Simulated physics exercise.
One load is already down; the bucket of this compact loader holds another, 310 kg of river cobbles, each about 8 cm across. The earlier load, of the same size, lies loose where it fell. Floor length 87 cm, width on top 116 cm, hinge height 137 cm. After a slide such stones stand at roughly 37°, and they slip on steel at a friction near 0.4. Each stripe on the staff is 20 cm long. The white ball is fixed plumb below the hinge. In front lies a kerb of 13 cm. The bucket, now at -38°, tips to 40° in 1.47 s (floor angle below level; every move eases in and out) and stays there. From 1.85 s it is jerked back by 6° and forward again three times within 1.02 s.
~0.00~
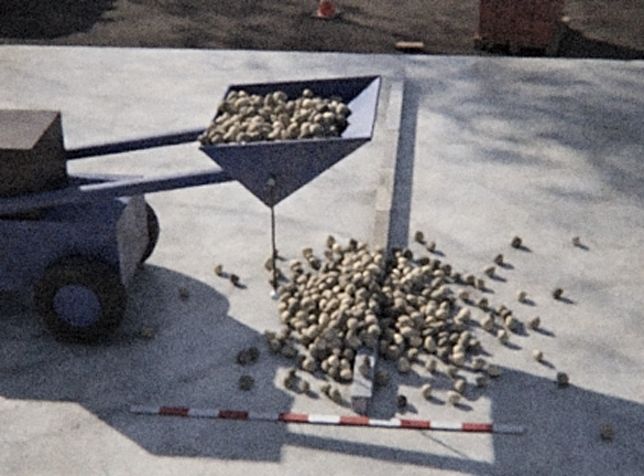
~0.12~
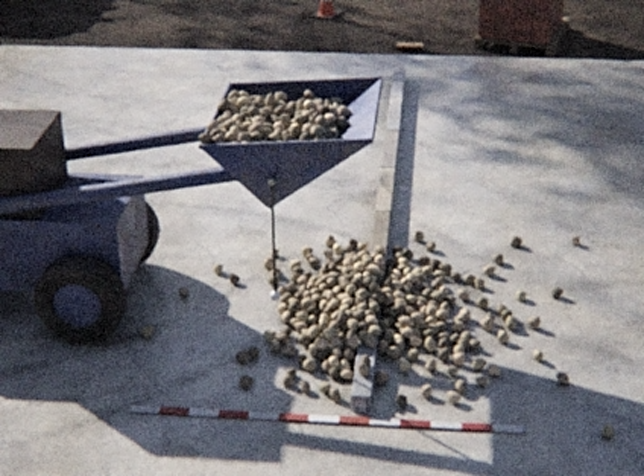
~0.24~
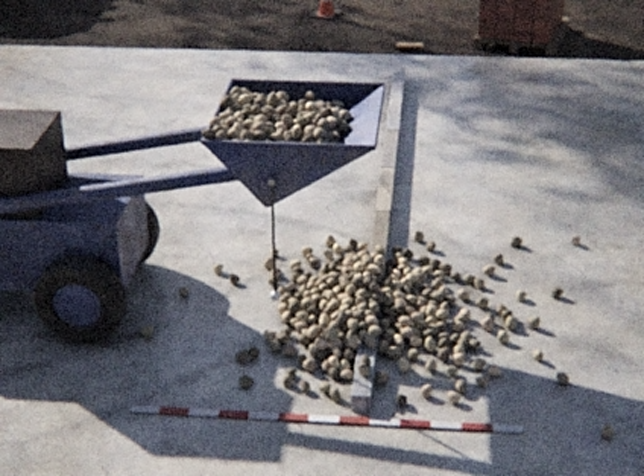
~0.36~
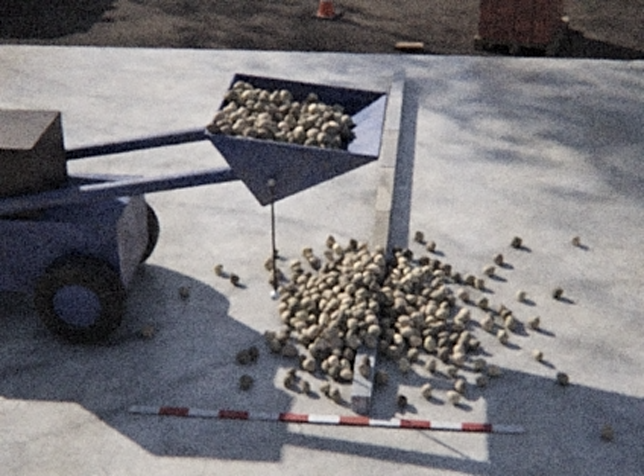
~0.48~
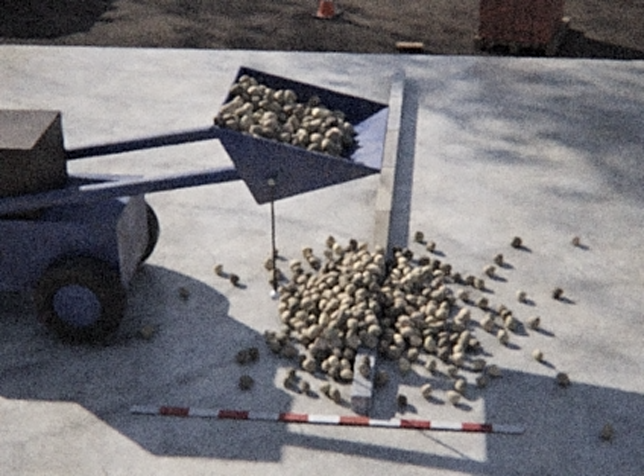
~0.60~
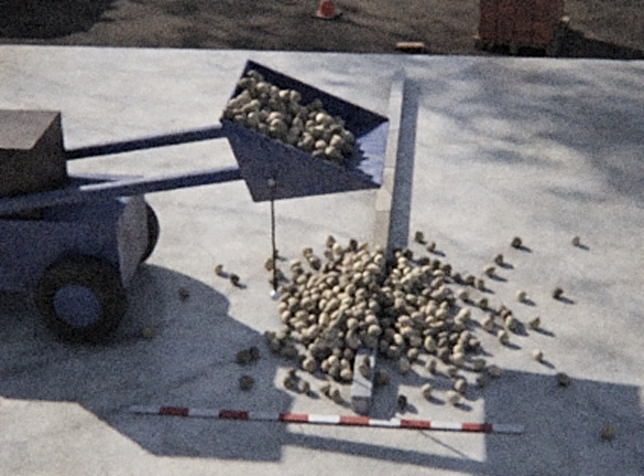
On a pale paved yard, a blue loader held a bucket of round stones above a loose heap lying across a kerb, then gradually tilted the bucket forward, its right edge dipping lower.
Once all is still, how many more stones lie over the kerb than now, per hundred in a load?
Roughly 98 per cent of a load more.
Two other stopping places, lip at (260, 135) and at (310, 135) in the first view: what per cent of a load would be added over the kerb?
Near 5 per cent from the first place, 40 from the second.
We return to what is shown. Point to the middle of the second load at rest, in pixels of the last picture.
Near (441, 306).
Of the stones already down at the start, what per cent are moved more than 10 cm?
About 20 per cent.
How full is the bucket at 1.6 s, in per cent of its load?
Roughly 40 per cent is still inside.
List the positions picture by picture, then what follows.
In the first frame, lip at (371, 138), floor tilted -38°, highest stones at (284, 106). The earlier load is highest near (364, 278), 23 cm above ground level, 63 % on this side of the kerb, 37 % over the kerb.
In the second frame, lip at (373, 141), floor tilted -37°, highest stones at (261, 104); the stones move at 0.1 m/s on average.
In the third frame, the bucket is at -32°, its lip at (375, 148); the top of the load is at (245, 101); the stones move at 0.2 m/s on average.
In the fourth frame, lip at (379, 158), floor tilted -26°, highest stones at (244, 98); the stones move at 0.2 m/s on average.
In the fifth frame, lip at (381, 172), floor tilted -18°, highest stones at (249, 93); the stones move at 0.3 m/s on average.
In the sixth frame, the bucket is at -10°, its lip at (381, 187); the top of the load is at (254, 87); the stones move at 0.3 m/s on average.
After 1.1 s the floor is at 28°; in per cent of one load, 99 in the bucket, 63 on this side of the kerb, 37 over the kerb; the foremost stones are at (550, 314).
After 1.6 s the floor is at 40°; in per cent of one load, 38 in the bucket, 89 on this side of the kerb, 72 over the kerb; the foremost stones are at (550, 314).
After 3.3 s the floor is at 40°; in per cent of one load, 0 in the bucket, 65 on this side of the kerb, 135 over the kerb; the foremost stones are at (585, 303).
After 5.9 s the floor is at 40°; in per cent of one load, 0 in the bucket, 65 on this side of the kerb, 135 over the kerb; the foremost stones are at (585, 303). Net gain over the kerb, 98.
